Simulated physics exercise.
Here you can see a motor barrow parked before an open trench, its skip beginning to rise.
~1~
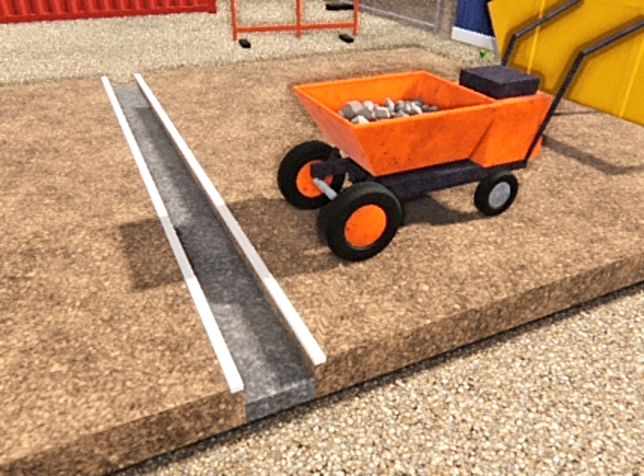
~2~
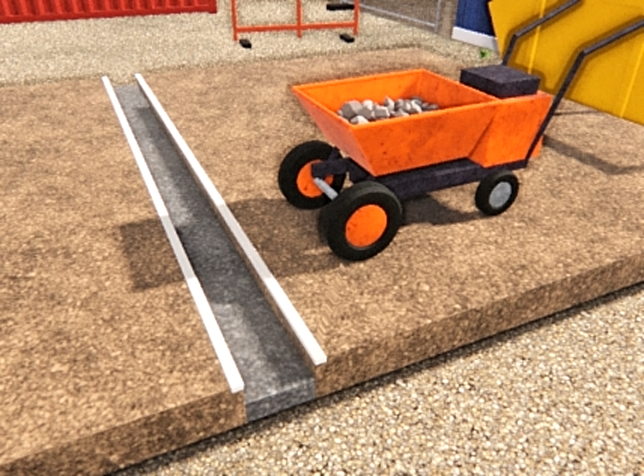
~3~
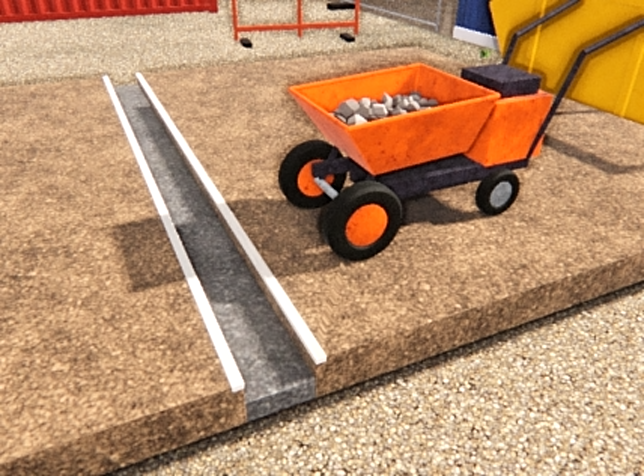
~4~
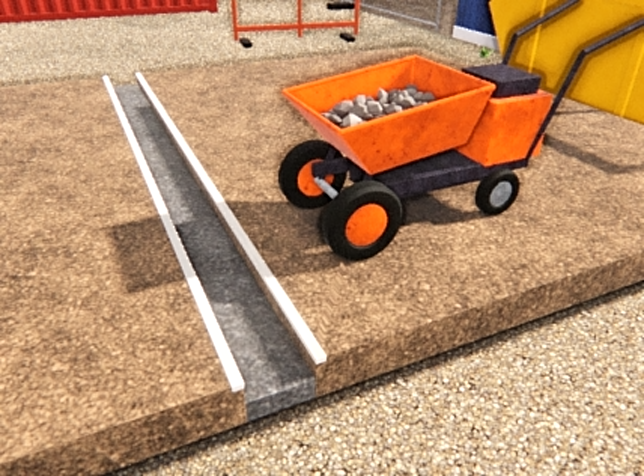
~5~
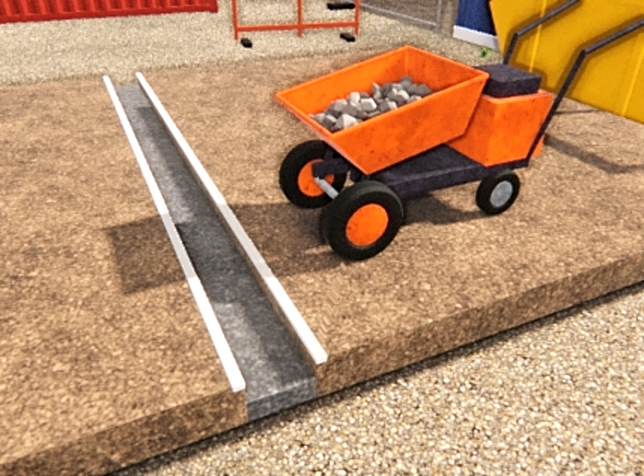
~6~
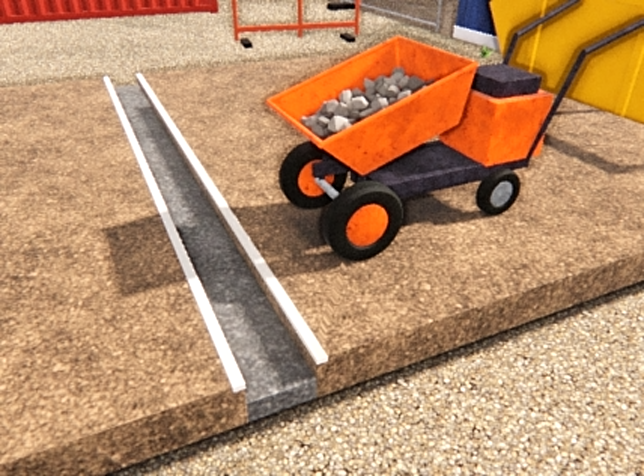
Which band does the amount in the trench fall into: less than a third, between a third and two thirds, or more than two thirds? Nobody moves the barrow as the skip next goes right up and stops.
Seems like the amount in the trench is greater than two thirds of the load.
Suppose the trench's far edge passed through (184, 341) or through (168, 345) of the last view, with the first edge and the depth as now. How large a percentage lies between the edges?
Roughly 100 % first, 100 % second.
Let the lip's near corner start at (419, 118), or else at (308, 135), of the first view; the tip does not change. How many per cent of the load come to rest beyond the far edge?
That works out to 0 per cent for the first position and 60 per cent for the second.
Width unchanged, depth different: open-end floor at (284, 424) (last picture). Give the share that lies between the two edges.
That would give roughly 90 percent.
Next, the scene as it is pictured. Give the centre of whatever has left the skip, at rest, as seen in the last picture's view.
Close to (215, 263) in the last view.
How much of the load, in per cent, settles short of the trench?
It works out to close to 0 per cent.
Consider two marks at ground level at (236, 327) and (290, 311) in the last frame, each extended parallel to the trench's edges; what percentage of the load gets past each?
Roughly 30 per cent, and 100 per cent.
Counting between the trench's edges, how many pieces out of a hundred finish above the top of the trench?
Something like 25 in a hundred.
Soon, skip tipped steeply; all in the skip.
A while on, skip tipped right over; nearly all in the skip; a small part in or heaped over the trench; a small part falling.
Towards the end, skip tipped right over; about a quarter in the skip; most in or heaped over the trench; a small part beyond it.
Finally, skip tipped right over; most in or heaped over the trench; a small part beyond it.
